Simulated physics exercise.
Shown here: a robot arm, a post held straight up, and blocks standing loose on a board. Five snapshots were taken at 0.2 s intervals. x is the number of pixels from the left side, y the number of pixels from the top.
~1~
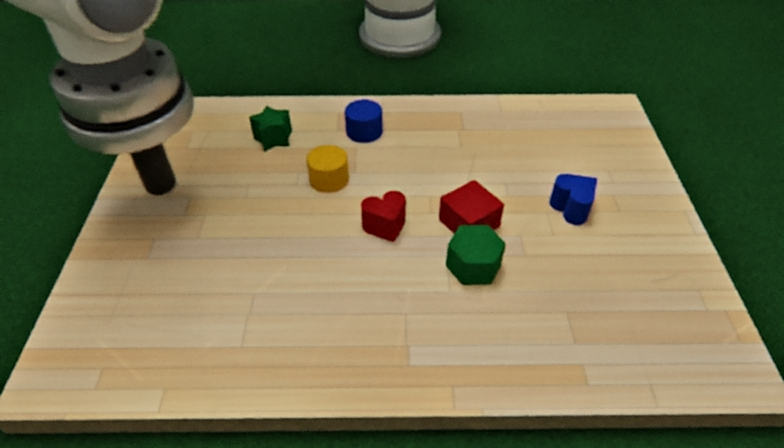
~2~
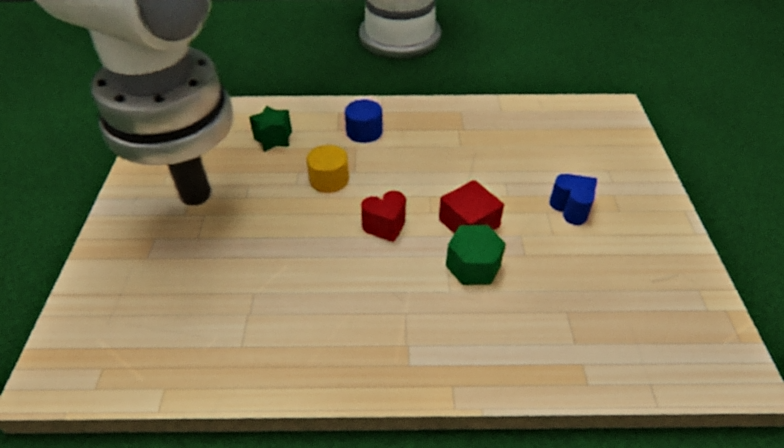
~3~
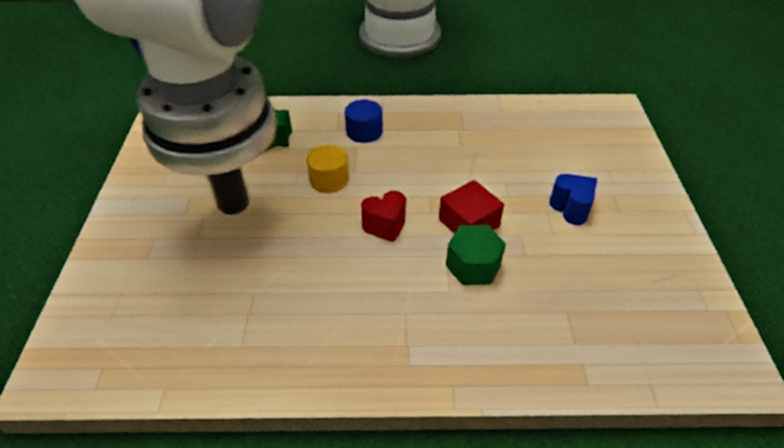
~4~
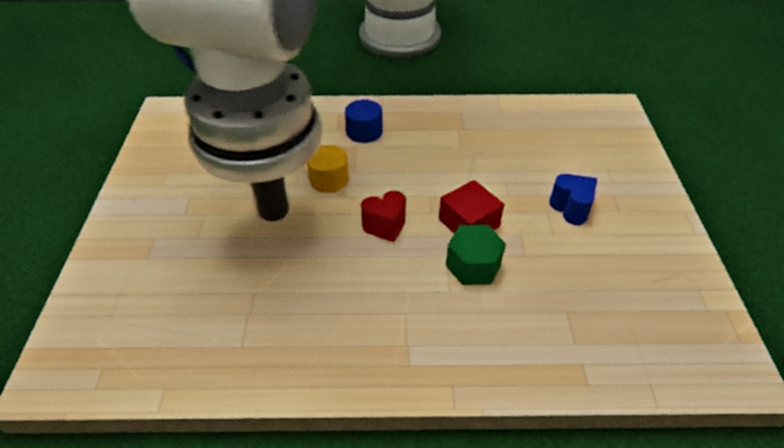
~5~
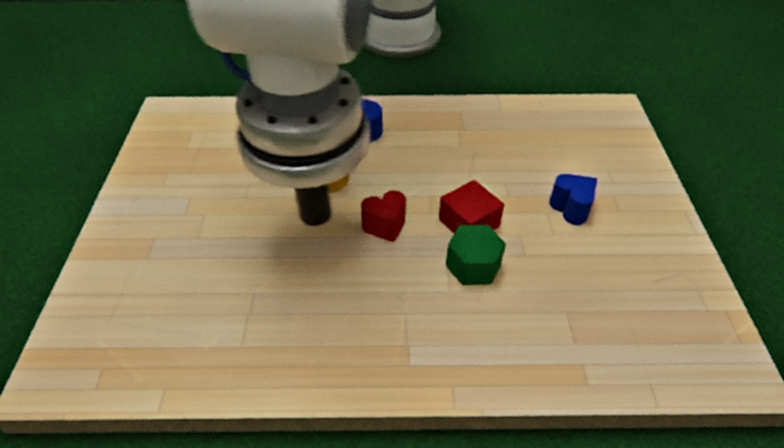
The video shows a robot arm moving its dark, upright post rightward and slightly nearer over a wooden board, passing in front of a green star and a yellow cylinder toward a red heart, while the scattered blocks stay still.
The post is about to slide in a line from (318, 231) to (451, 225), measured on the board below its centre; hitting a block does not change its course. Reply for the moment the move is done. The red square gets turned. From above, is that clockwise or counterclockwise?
From above, clockwise.
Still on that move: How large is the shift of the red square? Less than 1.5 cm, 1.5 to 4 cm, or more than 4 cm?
That block covers upwards of 4 cm.
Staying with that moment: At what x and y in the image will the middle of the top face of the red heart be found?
Most likely (486, 188).
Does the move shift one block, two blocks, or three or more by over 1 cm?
There will be two blocks that move more than 1 cm.
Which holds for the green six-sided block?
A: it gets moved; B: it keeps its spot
B.
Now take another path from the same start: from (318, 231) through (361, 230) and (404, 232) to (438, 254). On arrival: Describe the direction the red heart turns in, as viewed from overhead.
Bird's-eye view: Counterclockwise.
The first path, step by step. One third of the way, post at (362, 215); red heart at (401, 202).
Two thirds of the way, post at (408, 213); red heart at (443, 192), turned 30° anticlockwise; red square at (485, 195), turned 30° clockwise.
At the end, post at (453, 210); red heart at (486, 188), turned 35° anticlockwise; red square at (528, 190), turned 25° clockwise; green six-sided block in place.
